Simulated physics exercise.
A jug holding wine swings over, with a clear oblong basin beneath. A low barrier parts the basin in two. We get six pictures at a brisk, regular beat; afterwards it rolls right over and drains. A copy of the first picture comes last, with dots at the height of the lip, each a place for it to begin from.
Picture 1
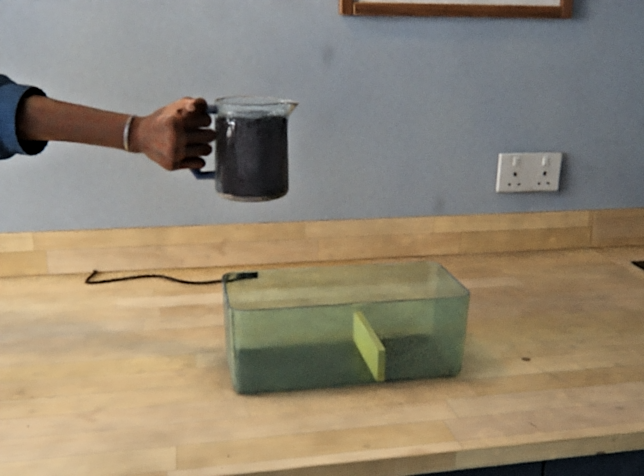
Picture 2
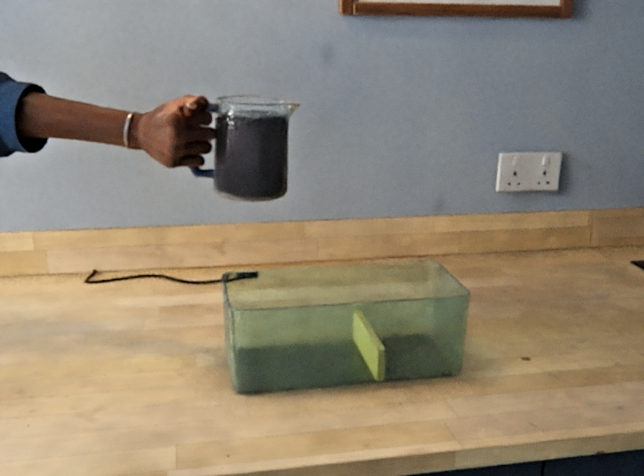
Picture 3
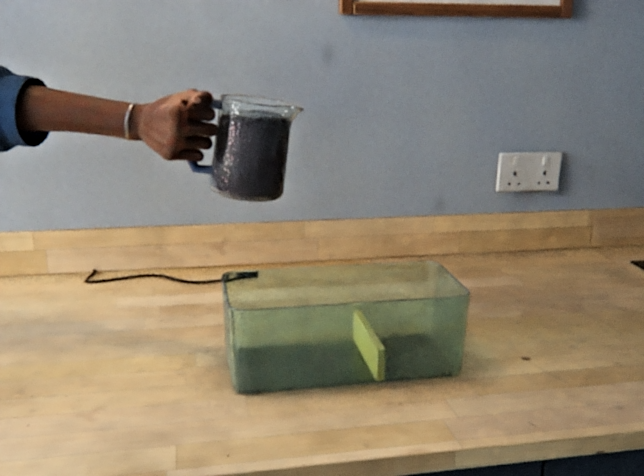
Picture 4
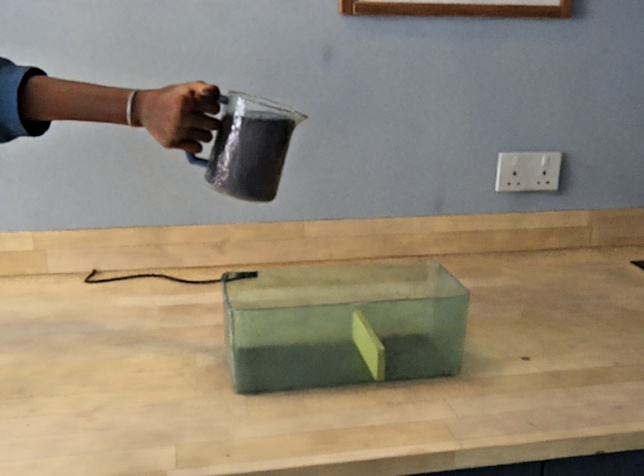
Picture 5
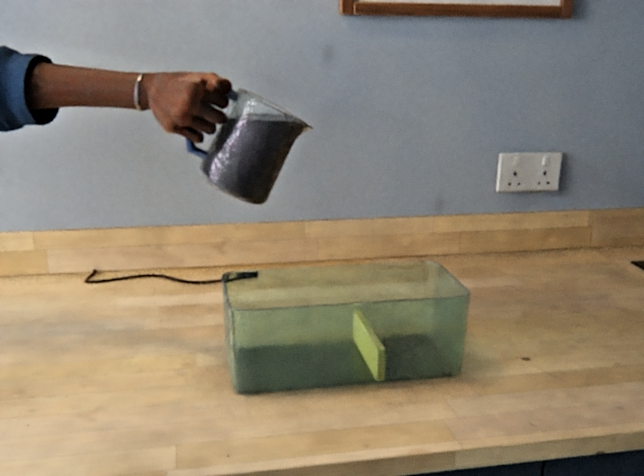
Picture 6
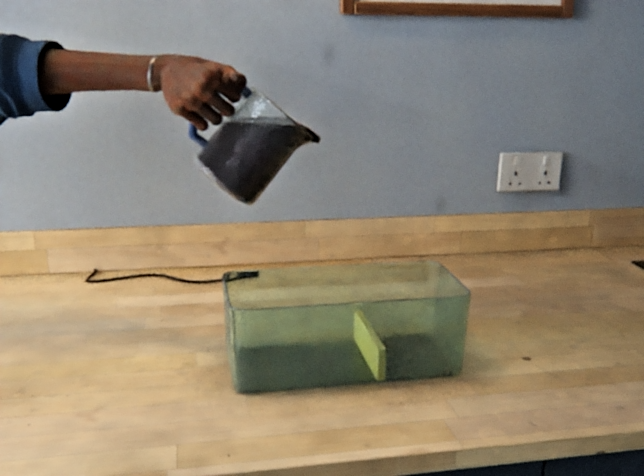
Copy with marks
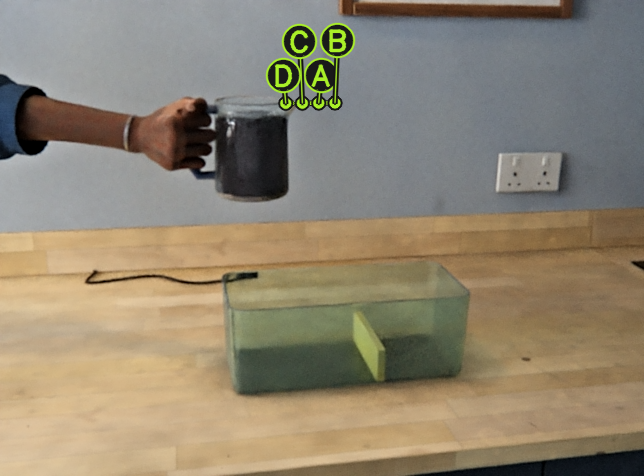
The clip opens with a hand holding a glass jug of dark liquid upright above a clear, green-tinted basin parted by a low yellow-green barrier. The hand tips the jug steadily to the right, its handle side rising slightly, until the dark liquid reaches the lip.
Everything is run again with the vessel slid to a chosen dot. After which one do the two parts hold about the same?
The answer is spot A.
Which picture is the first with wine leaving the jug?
Picture 6.
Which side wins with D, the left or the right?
More ends on the left.
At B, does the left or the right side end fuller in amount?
The right side.
In lime, A at (318, 103); B at (335, 103); C at (302, 103); D at (285, 103).
For spot A, about 51 % ends left of the wall and 47 % right of it.
For spot B, about 22 % ends left of the wall and 74 % right of it; 4 % is lost outside.
For spot C, about 74 % ends left of the wall and 16 % right of it; 10 % is lost outside.
For spot D, about 89 % ends left of the wall and 4 % right of it; 7 % is lost outside.
